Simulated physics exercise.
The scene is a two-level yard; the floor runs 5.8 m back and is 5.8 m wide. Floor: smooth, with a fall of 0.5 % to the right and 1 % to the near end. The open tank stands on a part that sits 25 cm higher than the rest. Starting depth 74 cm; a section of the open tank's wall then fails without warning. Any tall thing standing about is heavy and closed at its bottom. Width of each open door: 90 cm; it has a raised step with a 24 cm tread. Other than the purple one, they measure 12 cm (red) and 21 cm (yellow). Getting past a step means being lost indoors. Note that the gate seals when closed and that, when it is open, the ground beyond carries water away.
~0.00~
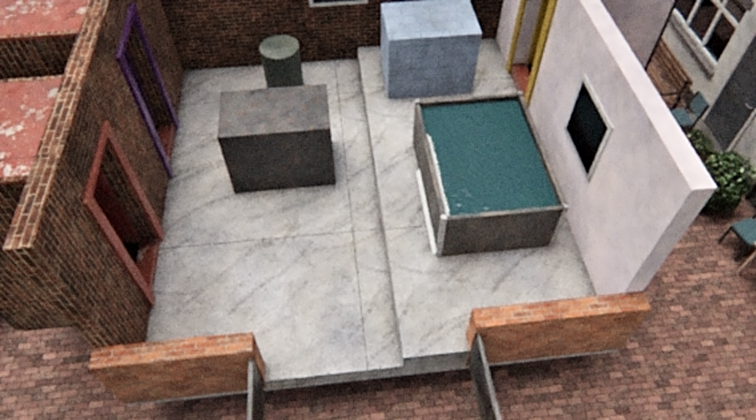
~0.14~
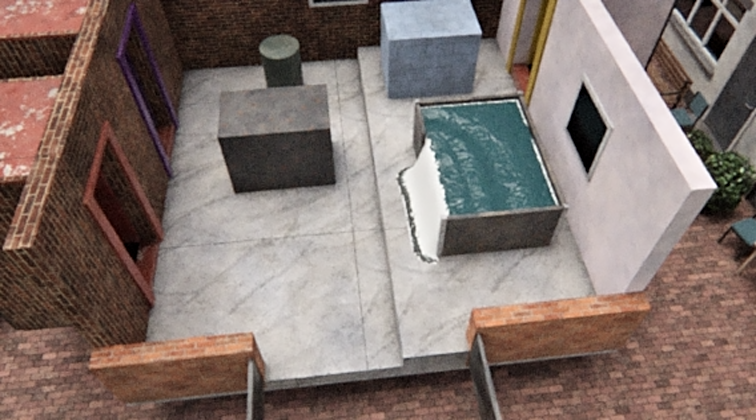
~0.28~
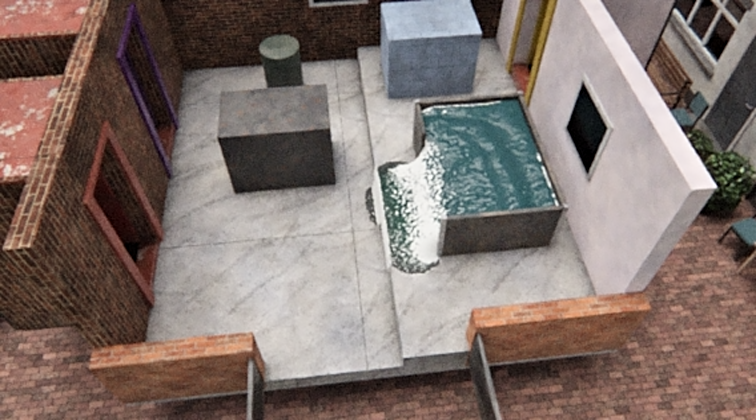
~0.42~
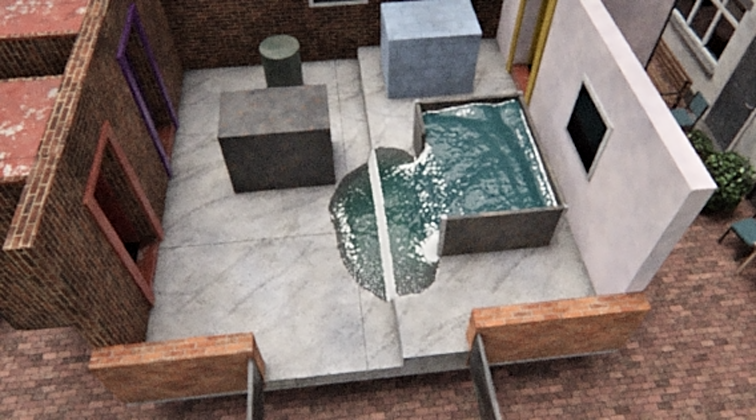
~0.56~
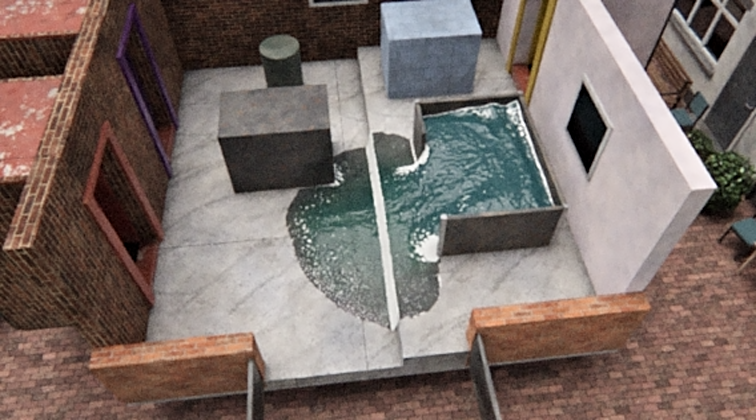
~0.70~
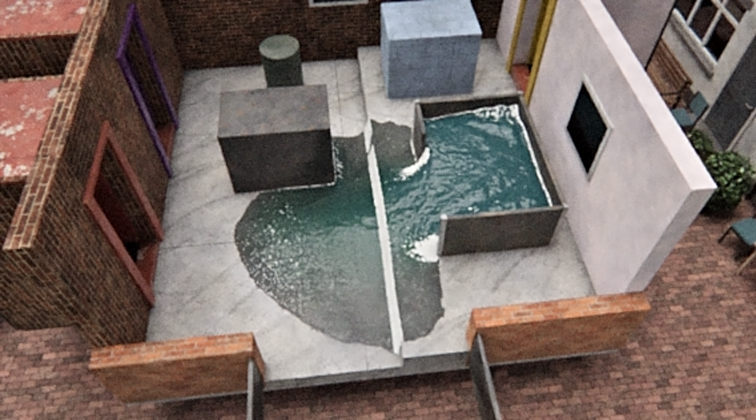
A roofless walled yard with a pale, marbled two-level floor is seen from high above, with brick paving outside. A dark block and a green cylinder stand left of centre, a blue-grey block at the back, an open tank of teal water on the right, and purple and red doorways on the left. The tank's left side opens and water pours out, spreading leftward and nearward over the step and around the dark block's corner, while the view stays still.
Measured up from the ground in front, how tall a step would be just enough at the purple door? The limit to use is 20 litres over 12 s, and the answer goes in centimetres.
Close to 6 cm is just enough.
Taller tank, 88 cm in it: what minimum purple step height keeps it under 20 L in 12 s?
Then a height close to 7.5 cm.
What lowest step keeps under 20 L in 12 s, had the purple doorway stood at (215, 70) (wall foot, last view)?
Roughly 10.0 cm, give or take.
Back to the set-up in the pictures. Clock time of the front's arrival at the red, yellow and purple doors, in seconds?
Log: Red = 1.0 s, yellow = not within the 12 s, purple = 1.6 s.
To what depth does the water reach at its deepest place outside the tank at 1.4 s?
Max depth: Around 33 cm.
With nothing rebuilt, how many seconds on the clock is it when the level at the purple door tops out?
Approximately 8.5 s.
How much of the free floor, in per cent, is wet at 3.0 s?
Roughly 60 percent of the floor.
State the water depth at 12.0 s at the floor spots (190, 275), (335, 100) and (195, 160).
First 8, then 6, then 6 cm.
After 1.4 s water covers 45 % of the floor, deepest (33 cm) near (430, 238); it has not reached the purple door.
After 3.0 s water covers 60 % of the floor, deepest (29 cm) near (163, 231); 7 cm at the purple door, 0 litres in over its 18 cm step.
After 12.0 s water covers 65 % of the floor, deepest (12 cm) near (142, 375); 6 cm at the purple door, 0 litres in over its 18 cm step.
At the purple door as built, the water arrived by 1.6 s and peaked near 11 cm at 8.6 s.
Run again over the same 12 s with other heights there, 40 litres in over 4.5 cm, 13 litres over 6.5 cm. The limit of 20 litres is kept from about 6 cm up.
